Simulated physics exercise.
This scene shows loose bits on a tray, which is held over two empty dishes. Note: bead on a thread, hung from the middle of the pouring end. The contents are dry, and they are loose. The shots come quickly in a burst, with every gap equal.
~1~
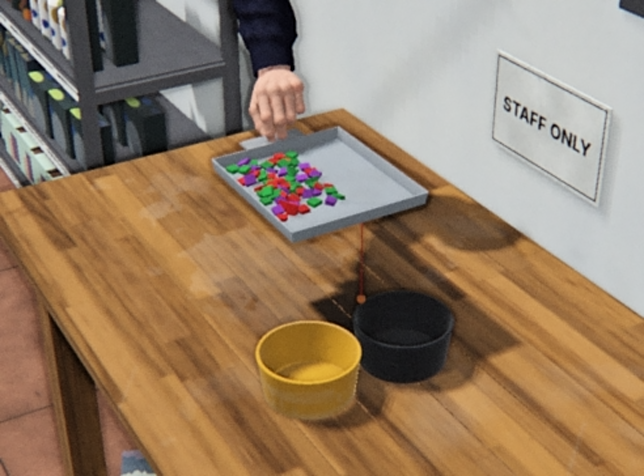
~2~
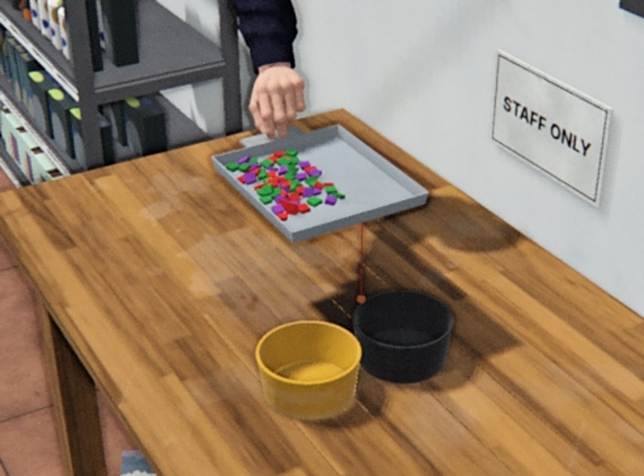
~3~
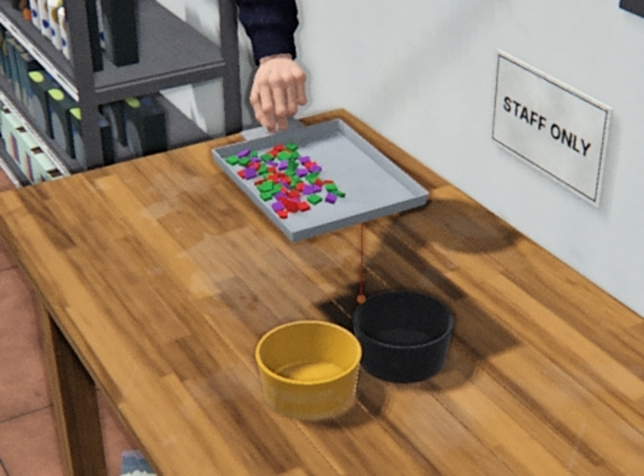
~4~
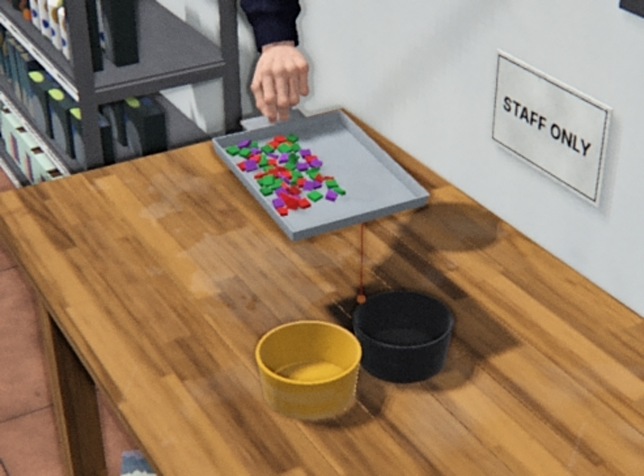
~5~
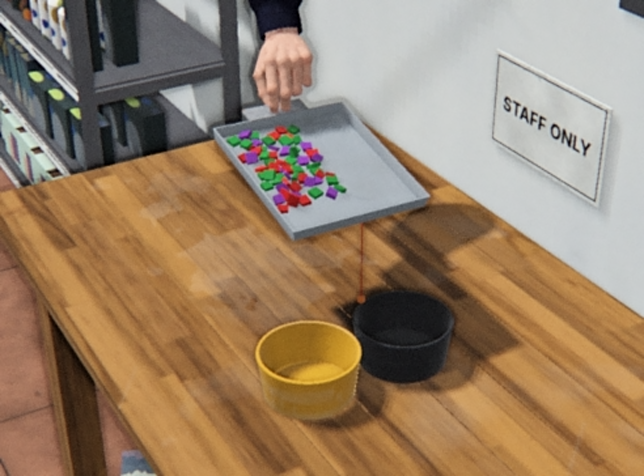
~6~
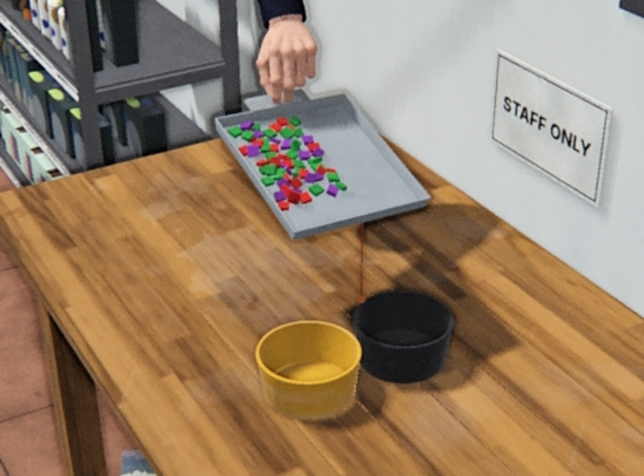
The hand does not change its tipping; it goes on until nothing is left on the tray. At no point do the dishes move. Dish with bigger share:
The fuller one at the end is the dish on the right, no doubt.
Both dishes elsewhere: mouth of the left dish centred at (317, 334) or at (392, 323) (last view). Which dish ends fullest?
Try 1 - the dish at right; try 2 - the dish at left.
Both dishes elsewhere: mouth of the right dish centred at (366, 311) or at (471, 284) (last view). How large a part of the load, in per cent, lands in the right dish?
Close to 50 in a hundred first, close to 0 in a hundred second.
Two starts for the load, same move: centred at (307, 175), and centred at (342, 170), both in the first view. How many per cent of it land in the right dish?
Estimate: 60 % first, 80 % second.
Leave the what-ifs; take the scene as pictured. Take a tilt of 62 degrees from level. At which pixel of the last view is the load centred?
Look around (359, 208) in the last picture.
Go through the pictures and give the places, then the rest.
Corners of the pouring end at (293, 231) and (425, 192), level; middle of the load at (287, 187), mosaic tiles; left dish at (334, 394); right dish at (430, 359); bead on its thread at (361, 299), in the first frame.
Corners of the pouring end at (293, 230) and (425, 192), level; middle of the load at (287, 185), in the second frame.
Corners of the pouring end at (294, 230) and (426, 193), tipped barely, lowest at the right corner; middle of the load at (281, 176), in the third frame.
Corners of the pouring end at (294, 230) and (426, 194), tipped a little, lowest at the right corner; middle of the load at (287, 176), in the fourth frame.
Corners of the pouring end at (295, 230) and (427, 195), tipped a little, lowest at the right corner; middle of the load at (288, 170), in the fifth frame.
Corners of the pouring end at (296, 230) and (427, 196), tipped clearly, lowest at the right corner; middle of the load at (289, 164); left dish at (334, 394); right dish at (430, 359), in the sixth frame.
Soon, tray tipped steeply; nearly all on the tray; a small part in the air.
A while on, tray tipped past a quarter turn; about two thirds on the tray; a small part in the left dish; a small part in the right dish; a stray few outside both; a small part in the air.
Towards the end, tray tipped past a quarter turn; about a quarter in the left dish; most in the right dish; a small part outside both.
Finally, tray tipped past a quarter turn; about a quarter in the left dish; most in the right dish; a small part outside both.
